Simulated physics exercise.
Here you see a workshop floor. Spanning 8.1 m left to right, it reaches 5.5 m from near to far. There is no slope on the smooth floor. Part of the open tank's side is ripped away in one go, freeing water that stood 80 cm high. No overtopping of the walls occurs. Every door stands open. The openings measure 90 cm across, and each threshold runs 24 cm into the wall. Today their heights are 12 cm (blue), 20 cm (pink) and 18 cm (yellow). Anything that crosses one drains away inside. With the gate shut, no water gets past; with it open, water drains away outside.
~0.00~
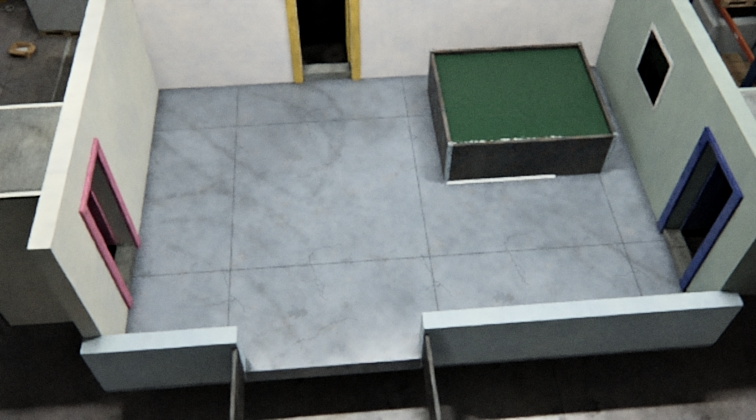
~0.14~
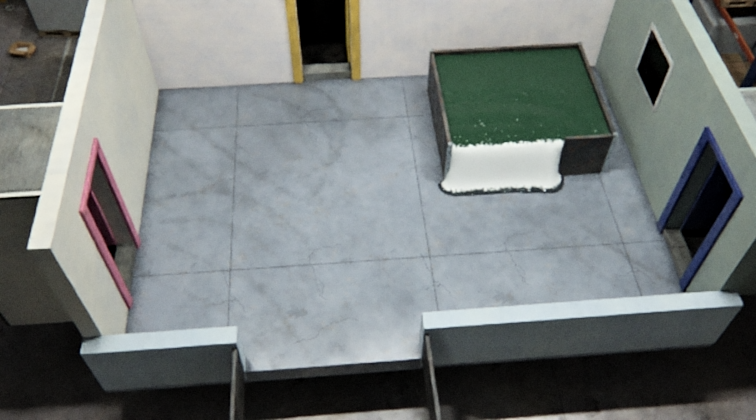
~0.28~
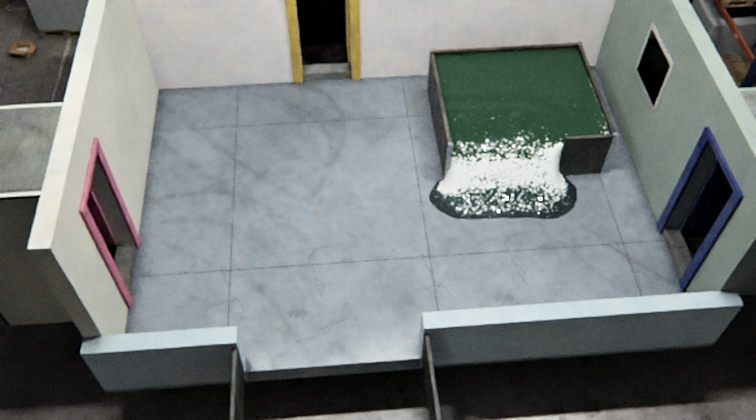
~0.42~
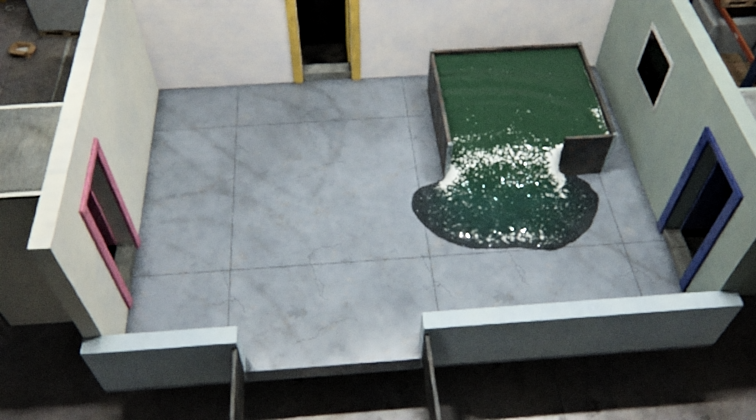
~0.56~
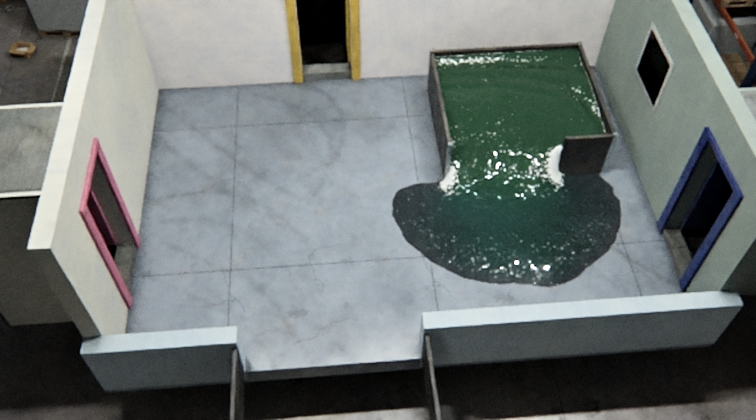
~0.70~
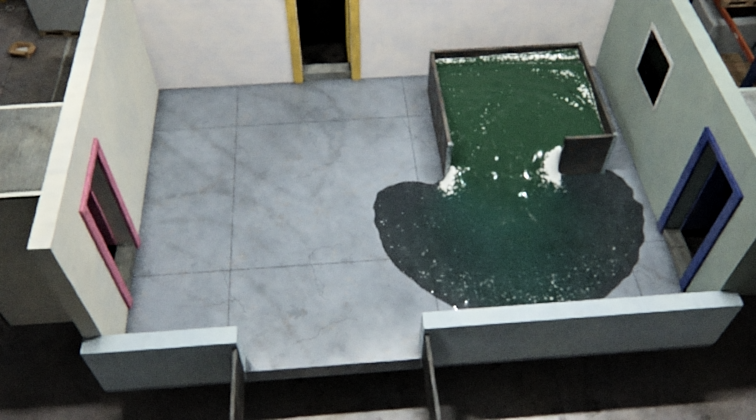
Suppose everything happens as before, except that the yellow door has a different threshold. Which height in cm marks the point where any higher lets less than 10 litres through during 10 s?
That point lies near 8 cm.
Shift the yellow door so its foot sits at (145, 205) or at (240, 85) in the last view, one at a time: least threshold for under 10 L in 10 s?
Around 7.0 and 9.5 cm respectively.
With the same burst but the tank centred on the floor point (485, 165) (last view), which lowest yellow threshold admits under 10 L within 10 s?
Then about 11.0 centimetres at the least.
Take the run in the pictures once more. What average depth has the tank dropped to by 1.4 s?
The mean depth is roughly 49 cm.
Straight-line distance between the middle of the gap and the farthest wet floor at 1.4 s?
Reach: Approx. 3.8 m.
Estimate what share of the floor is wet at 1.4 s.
Roughly 30 percent of the floor.
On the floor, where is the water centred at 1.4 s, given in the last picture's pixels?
Look at about (512, 176) in the last view.
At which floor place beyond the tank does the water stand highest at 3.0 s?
Around pixel (686, 322).
After 1.4 s water covers 30 % of the floor, deepest (49 cm) near (509, 324); it has not reached the yellow door.
After 3.0 s water covers 45 % of the floor, deepest (41 cm) near (686, 322); it has not reached the yellow door.
After 10.0 s water covers 95 % of the floor, deepest (16 cm) near (153, 136); 13 cm at the yellow door, 0 litres in over its 18 cm threshold.
At the yellow door as built, the water arrived by 6.1 s and peaked near 14 cm at 9.8 s.
With a threshold of 6.5 cm, 17 litres would have come in within the 10 s; with 10 cm, 5 litres. So under 10 litres takes about 8 cm.
